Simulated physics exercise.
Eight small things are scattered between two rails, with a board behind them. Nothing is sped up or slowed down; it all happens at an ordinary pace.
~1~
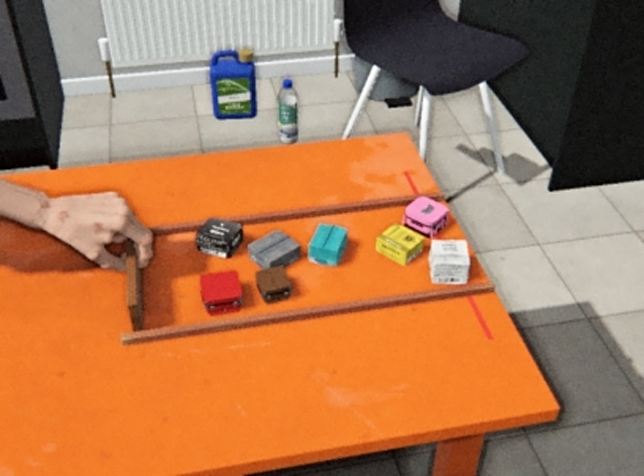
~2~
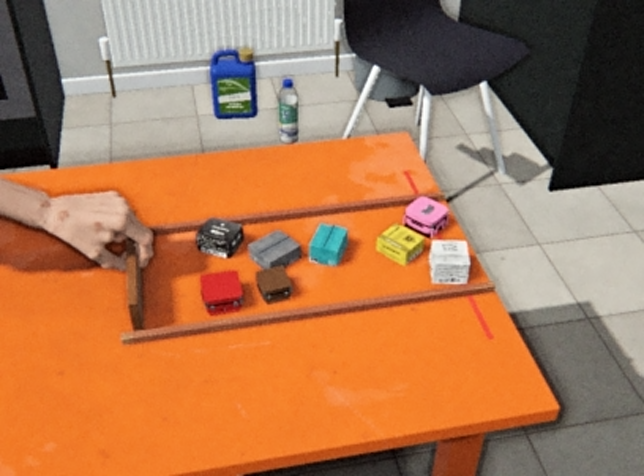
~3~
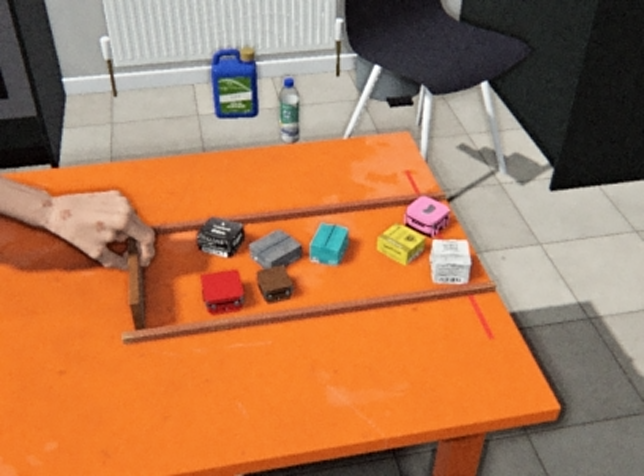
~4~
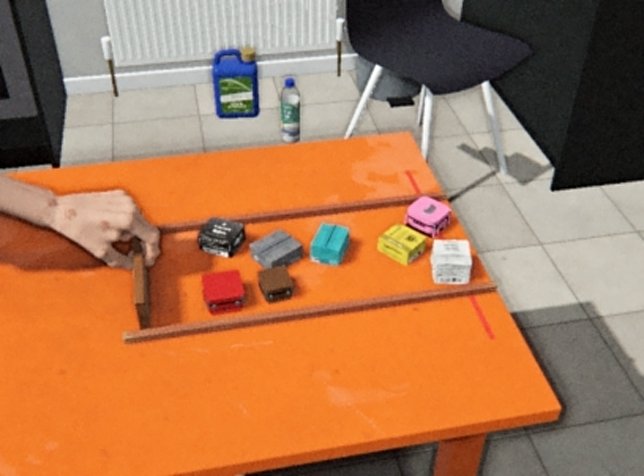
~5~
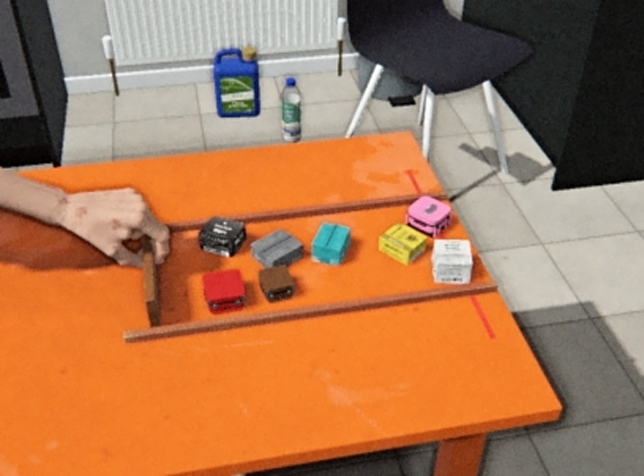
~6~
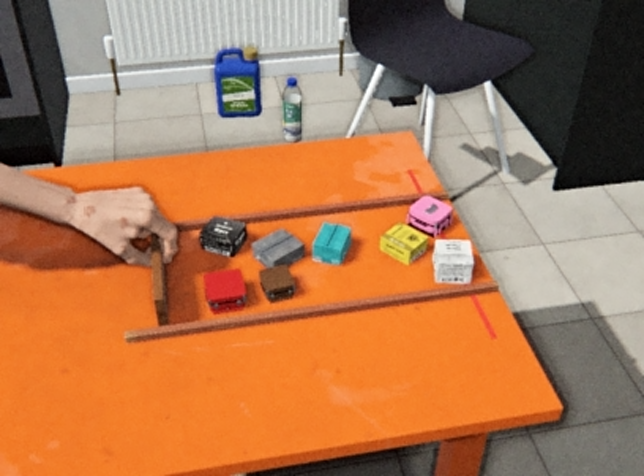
A hand held a small wooden board upright between two rails on an orange table, then slid it a little to the right toward the scattered colourful little boxes, which stayed still.
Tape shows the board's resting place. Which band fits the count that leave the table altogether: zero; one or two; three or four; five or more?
The band that fits is five or more.
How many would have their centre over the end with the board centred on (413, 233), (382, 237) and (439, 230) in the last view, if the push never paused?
Past-the-end tally - position 1: 2, position 2: 0, position 3: 5.
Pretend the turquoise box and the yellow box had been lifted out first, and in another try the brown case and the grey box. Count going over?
I'd say 3 the first time and 3 the second time.
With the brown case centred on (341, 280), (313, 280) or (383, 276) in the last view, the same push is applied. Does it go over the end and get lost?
Slips off; Slips off; Slips off.
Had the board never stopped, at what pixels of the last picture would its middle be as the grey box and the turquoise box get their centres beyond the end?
(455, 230) and (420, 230), more or less.
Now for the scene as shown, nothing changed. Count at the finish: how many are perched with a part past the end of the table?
3 overhanging.
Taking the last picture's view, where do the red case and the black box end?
Red case at about (477, 260), black box at about (448, 203).
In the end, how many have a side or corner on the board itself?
The count in contact is 3.
Early on, none off yet; pink case at rest near (430, 217); white box at rest near (453, 261); yellow box at rest near (404, 243).
A while later, none off yet; pink case at rest near (430, 217); white box at rest near (453, 261); yellow box travelled a little near (422, 242).
Further along, none off yet; pink case travelled a little near (449, 214); white box leaning a little near (502, 263); yellow box leaning well over near (493, 250).
Finally, the number that fall off is five or more; lost, brown case, turquoise box, yellow box, white box and pink case.
